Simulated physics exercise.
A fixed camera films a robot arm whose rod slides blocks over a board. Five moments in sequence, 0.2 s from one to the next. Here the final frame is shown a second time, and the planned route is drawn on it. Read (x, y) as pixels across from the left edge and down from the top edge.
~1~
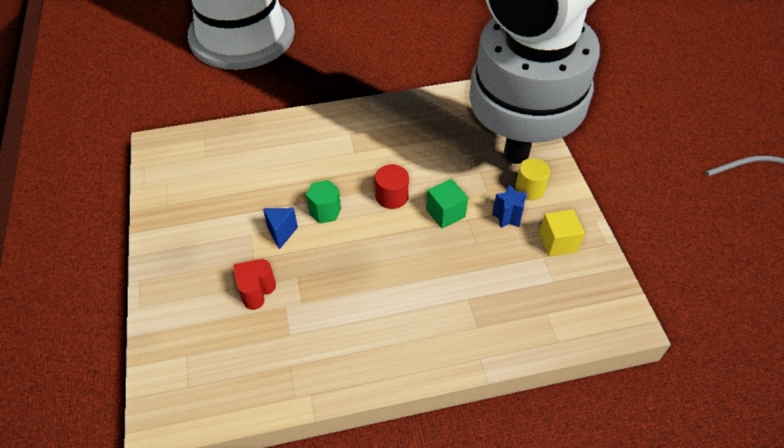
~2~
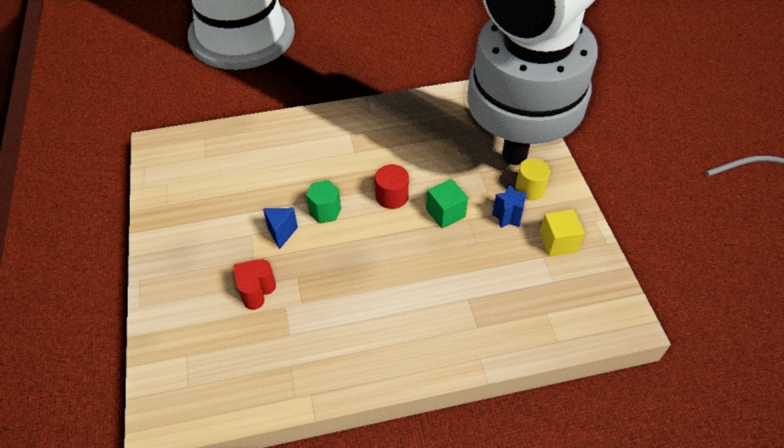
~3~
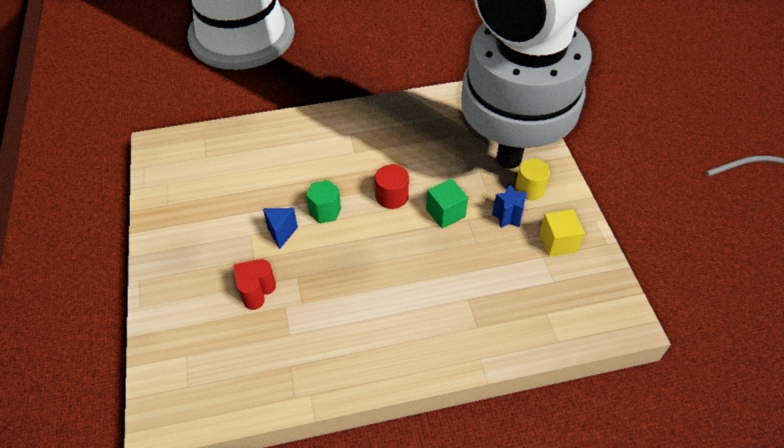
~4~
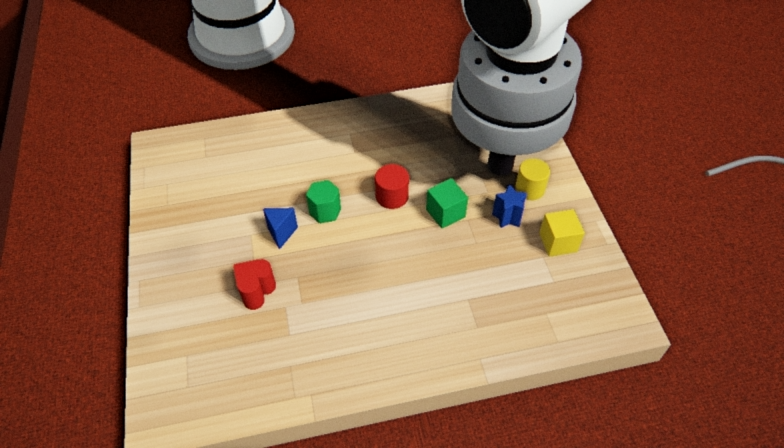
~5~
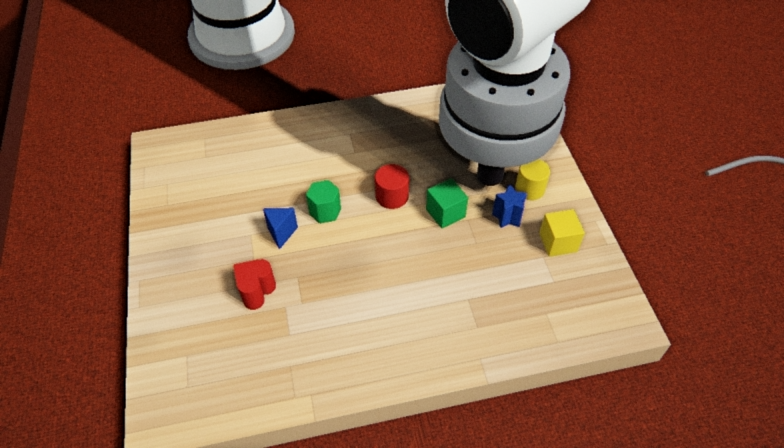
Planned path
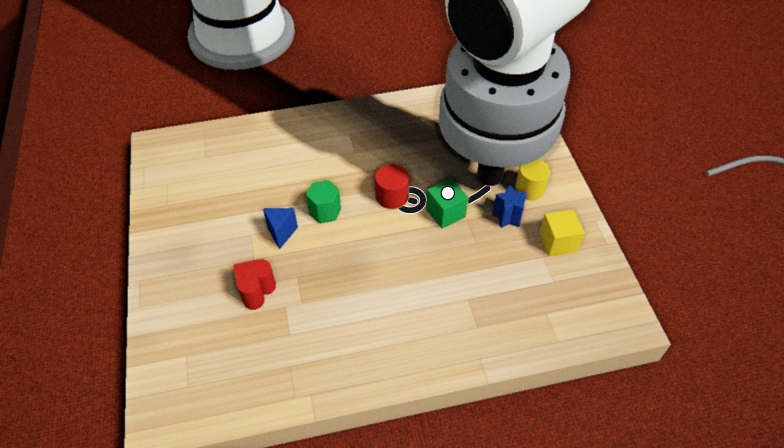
A pale wooden board lies on a reddish-brown surface, seen from above at an angle by a still camera. On it sit a red block at lower left, a blue triangle, a green block, a red cylinder, a green cube, a blue star-shaped block, and a yellow cylinder and cube at right. The grey-and-white robot arm slowly moves its short black rod left and slightly nearer, while the blocks stay still.
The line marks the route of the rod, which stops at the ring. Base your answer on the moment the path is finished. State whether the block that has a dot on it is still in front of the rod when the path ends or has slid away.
It ends up beside or behind the rod.
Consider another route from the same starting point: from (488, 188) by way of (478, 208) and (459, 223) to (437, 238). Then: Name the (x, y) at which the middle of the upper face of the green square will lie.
Just about (423, 198).
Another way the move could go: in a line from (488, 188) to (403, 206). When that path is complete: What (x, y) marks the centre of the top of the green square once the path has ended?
The green square ends near (432, 204).
Path on the board, from (488, 188) through (466, 202) and (438, 206) to (410, 200); the dot is on the green square.
The first path, step by step. Halfway along, rod (453, 195); green square (432, 200).
At the end, rod (410, 190); red disc (381, 173); green square (415, 205), turned 45° anticlockwise; blue star-shaped block in place.
